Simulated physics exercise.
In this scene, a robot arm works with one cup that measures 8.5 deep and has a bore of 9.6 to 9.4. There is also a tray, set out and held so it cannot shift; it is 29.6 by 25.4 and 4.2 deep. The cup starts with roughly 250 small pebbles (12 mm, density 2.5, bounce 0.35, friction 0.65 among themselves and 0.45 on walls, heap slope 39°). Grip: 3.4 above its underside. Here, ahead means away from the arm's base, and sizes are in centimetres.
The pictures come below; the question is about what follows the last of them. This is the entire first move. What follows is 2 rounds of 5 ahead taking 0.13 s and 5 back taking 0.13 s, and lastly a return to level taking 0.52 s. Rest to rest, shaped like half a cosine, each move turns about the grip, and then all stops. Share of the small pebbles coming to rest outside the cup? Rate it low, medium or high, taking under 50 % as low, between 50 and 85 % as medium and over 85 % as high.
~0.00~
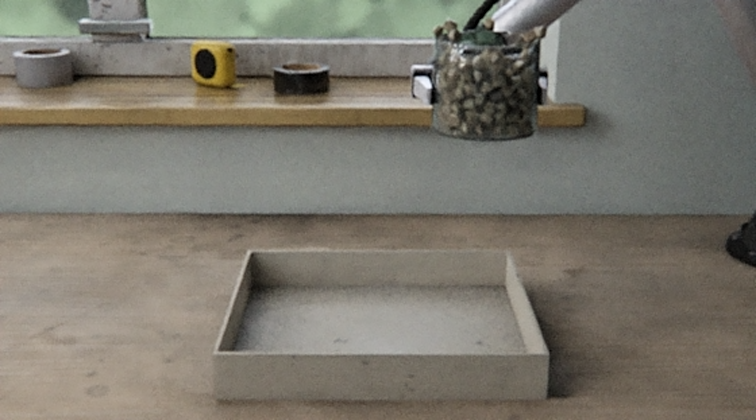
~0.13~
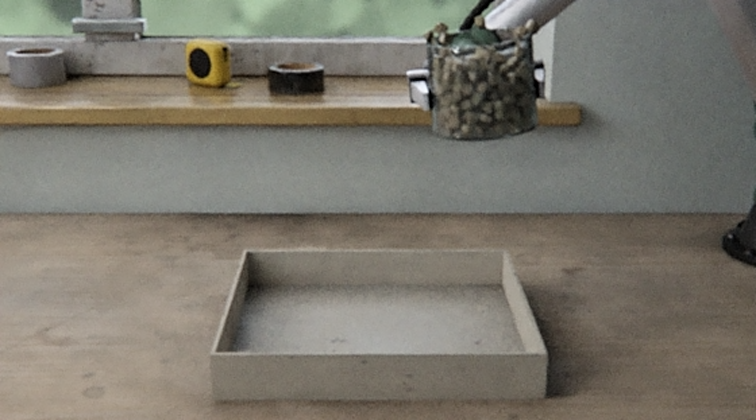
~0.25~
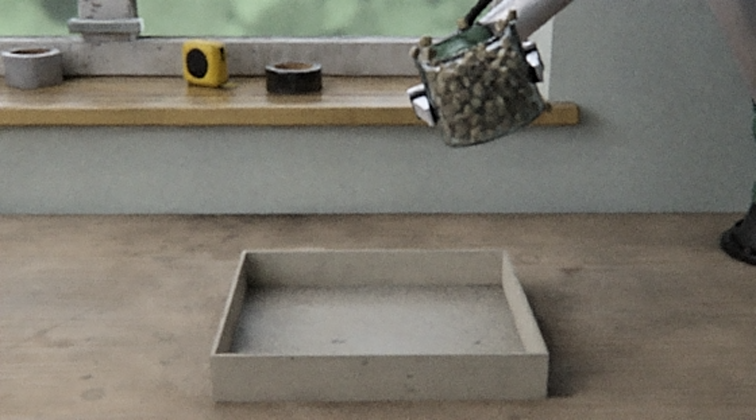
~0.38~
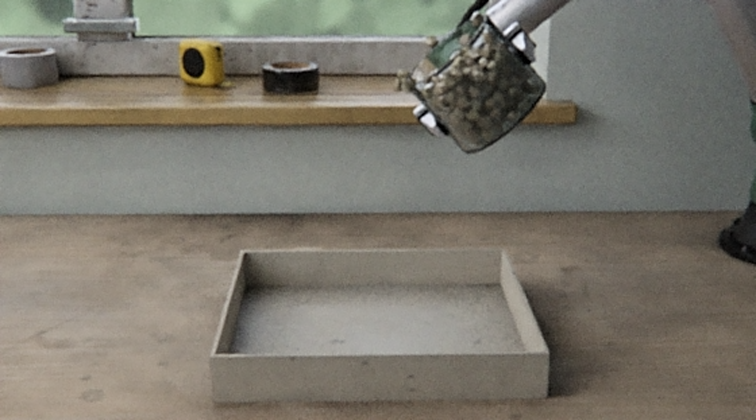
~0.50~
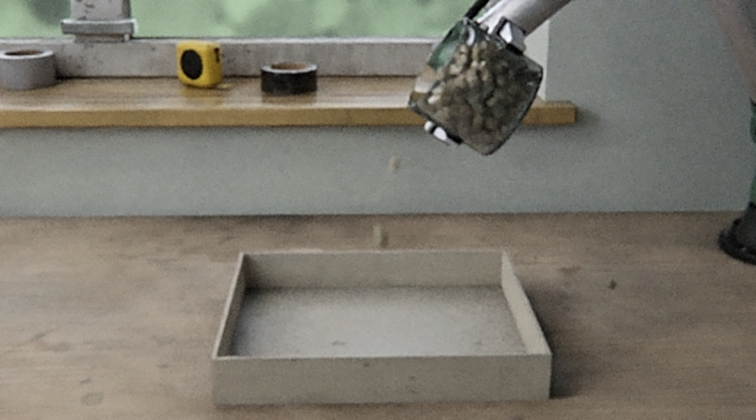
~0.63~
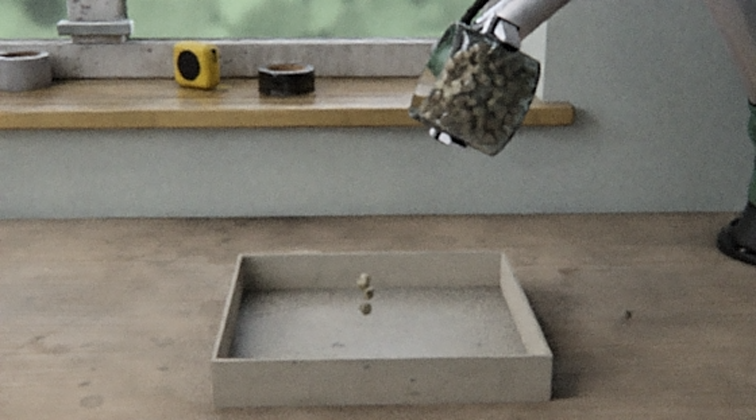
Rating: Low.
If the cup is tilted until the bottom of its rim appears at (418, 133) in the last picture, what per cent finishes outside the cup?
70 percent or so.
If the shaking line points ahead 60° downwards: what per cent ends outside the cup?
About 5 per cent.
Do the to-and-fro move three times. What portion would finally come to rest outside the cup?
Result: Approximately 35 per cent.
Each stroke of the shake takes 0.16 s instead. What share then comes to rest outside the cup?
Then about 15 per cent.
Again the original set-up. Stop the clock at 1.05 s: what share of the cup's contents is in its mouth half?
Some 50 percent is in that half.
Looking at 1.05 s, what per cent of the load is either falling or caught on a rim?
I'd put it near 1 per cent.
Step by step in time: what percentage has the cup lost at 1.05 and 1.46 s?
At the first time about 15 per cent, at the second about 30 per cent.
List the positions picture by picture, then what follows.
The cup middle at (486, 86), level; upper third of the load around (485, 73), from x 440 to 540, top at y 25; 252 in the cup, in the first picture.
The cup middle at (482, 84), tilted 6° forward; upper third of the load around (483, 72), from x 430 to 535, top at y 25; 251 in the cup, 1 in flight or on a rim, in the second picture.
The cup middle at (480, 85), tilted 22° forward; upper third of the load around (484, 72), from x 415 to 550, top at y 15; 251 in the cup, 1 in flight or on a rim, in the third picture.
The cup middle at (476, 85), tilted 42° forward; upper third of the load around (489, 71), from x 400 to 585, top at y 20; 247 in the cup, 5 in flight or on a rim, in the fourth picture.
The cup middle at (476, 88), tilted 58° forward; upper third of the load around (489, 71), from x 380 to 610, top at y 45; 247 in the cup, 5 in flight or on a rim, in the fifth picture.
The cup middle at (475, 90), tilted 64° forward; upper third of the load around (491, 73), from x 365 to 625, top at y 50; 247 in the cup, 4 in the tray, 1 on the table or floor, in the sixth picture.
After 1.05 s, tilted 64° forward, highest piece 28 above the table; 208 in the cup, 40 in the tray, 1 on the table or floor, 3 in flight or on a rim.
After 1.46 s, tilted 22° forward, highest piece 29 above the table; 180 in the cup, 71 in the tray, 1 on the table or floor.
After 1.87 s, level, highest piece 30 above the table; 180 in the cup, 71 in the tray, 1 on the table or floor.
After 2.92 s, level, highest piece 30 above the table; 180 in the cup, 71 in the tray, 1 on the table or floor.
In the end, 180 in the cup, 71 in the tray, 1 on the table or floor. That is 29 % outside the cup.
